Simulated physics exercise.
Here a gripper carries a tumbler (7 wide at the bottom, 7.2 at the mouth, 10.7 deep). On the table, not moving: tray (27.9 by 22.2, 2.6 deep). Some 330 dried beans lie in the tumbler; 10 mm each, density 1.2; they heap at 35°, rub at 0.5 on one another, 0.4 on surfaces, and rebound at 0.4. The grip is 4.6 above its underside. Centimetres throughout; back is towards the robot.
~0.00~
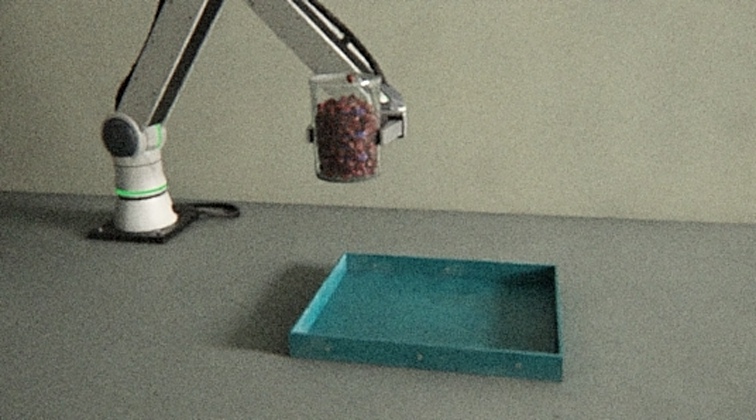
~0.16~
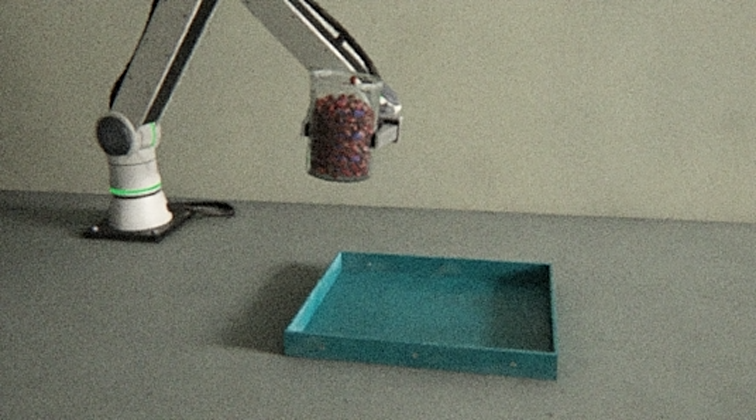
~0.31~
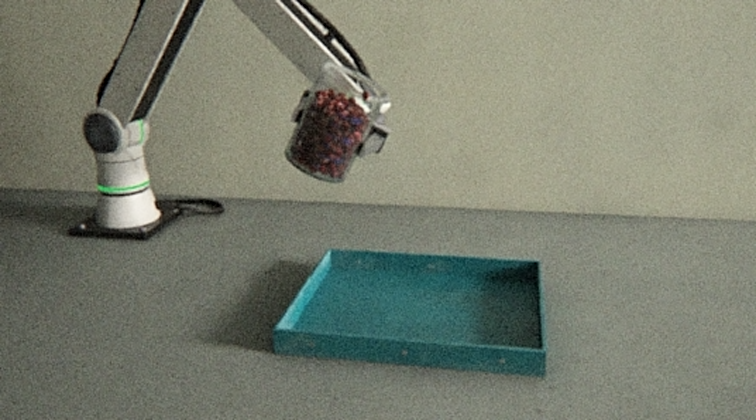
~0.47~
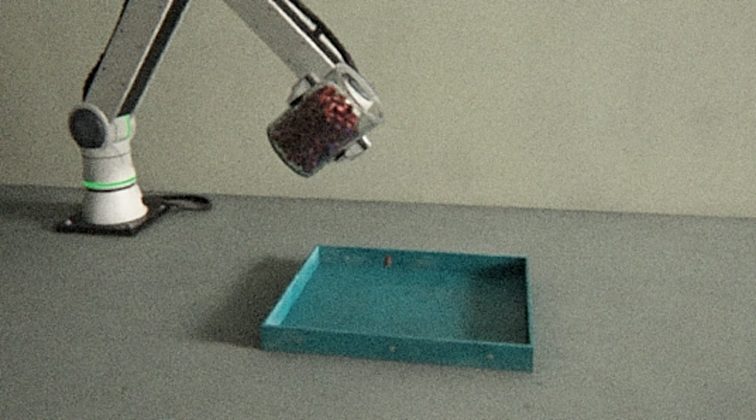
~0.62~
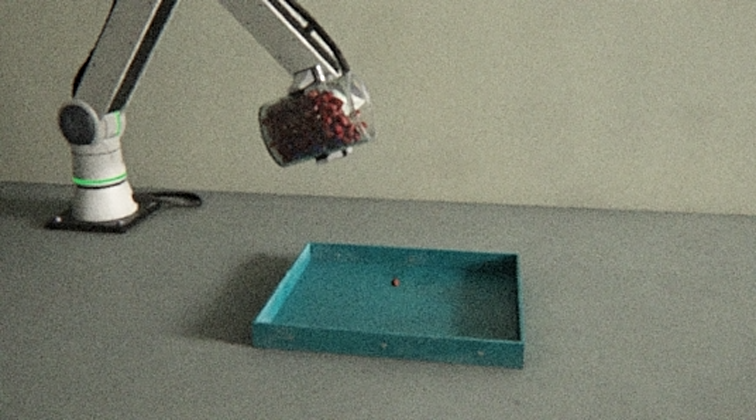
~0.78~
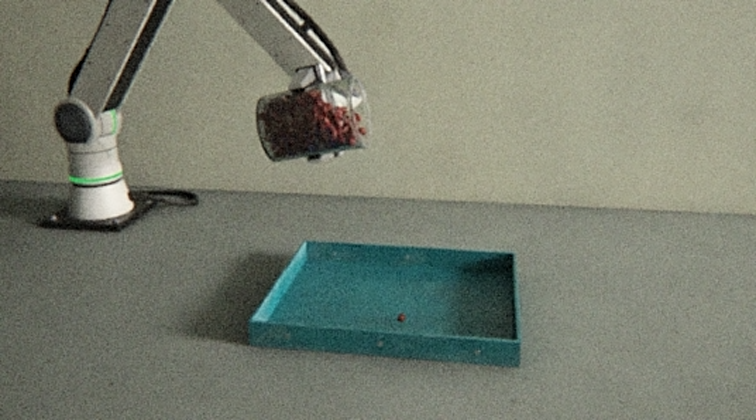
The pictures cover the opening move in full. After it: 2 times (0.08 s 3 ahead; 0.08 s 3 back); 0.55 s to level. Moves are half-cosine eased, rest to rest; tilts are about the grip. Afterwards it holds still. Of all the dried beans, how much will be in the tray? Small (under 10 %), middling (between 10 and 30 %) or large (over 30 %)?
Share in the tray: Large (over 30 %).
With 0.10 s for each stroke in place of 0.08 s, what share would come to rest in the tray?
In that case some 30 per cent.
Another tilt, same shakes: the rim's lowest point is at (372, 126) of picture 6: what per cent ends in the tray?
About 20 per cent.
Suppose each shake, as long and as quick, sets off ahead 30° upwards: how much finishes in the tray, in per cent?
Some 55 per cent.
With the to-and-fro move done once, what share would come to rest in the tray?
Then about 35 per cent.
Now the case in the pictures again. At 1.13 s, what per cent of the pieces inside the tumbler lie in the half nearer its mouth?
Some 60 per cent.
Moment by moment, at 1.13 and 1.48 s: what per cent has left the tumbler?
In turn: 35, 45.
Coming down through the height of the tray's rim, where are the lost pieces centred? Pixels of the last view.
Around (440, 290).
By 1.13 s, tilted 78° forward, highest piece 24 above the table; 208 in the tumbler, 78 in the tray, 40 in flight or on a rim.
By 1.48 s, tilted 18° forward, highest piece 27 above the table; 186 in the tumbler, 133 in the tray, 6 on the table or floor, 1 in flight or on a rim.
By 1.85 s, level, highest piece 25 above the table; 186 in the tumbler, 134 in the tray, 6 on the table or floor.
By 2.90 s, level, highest piece 25 above the table; 186 in the tumbler, 134 in the tray, 6 on the table or floor.
Final count, 186 in the tumbler, 134 in the tray, 6 on the table or floor. That is 41 % in the tray.
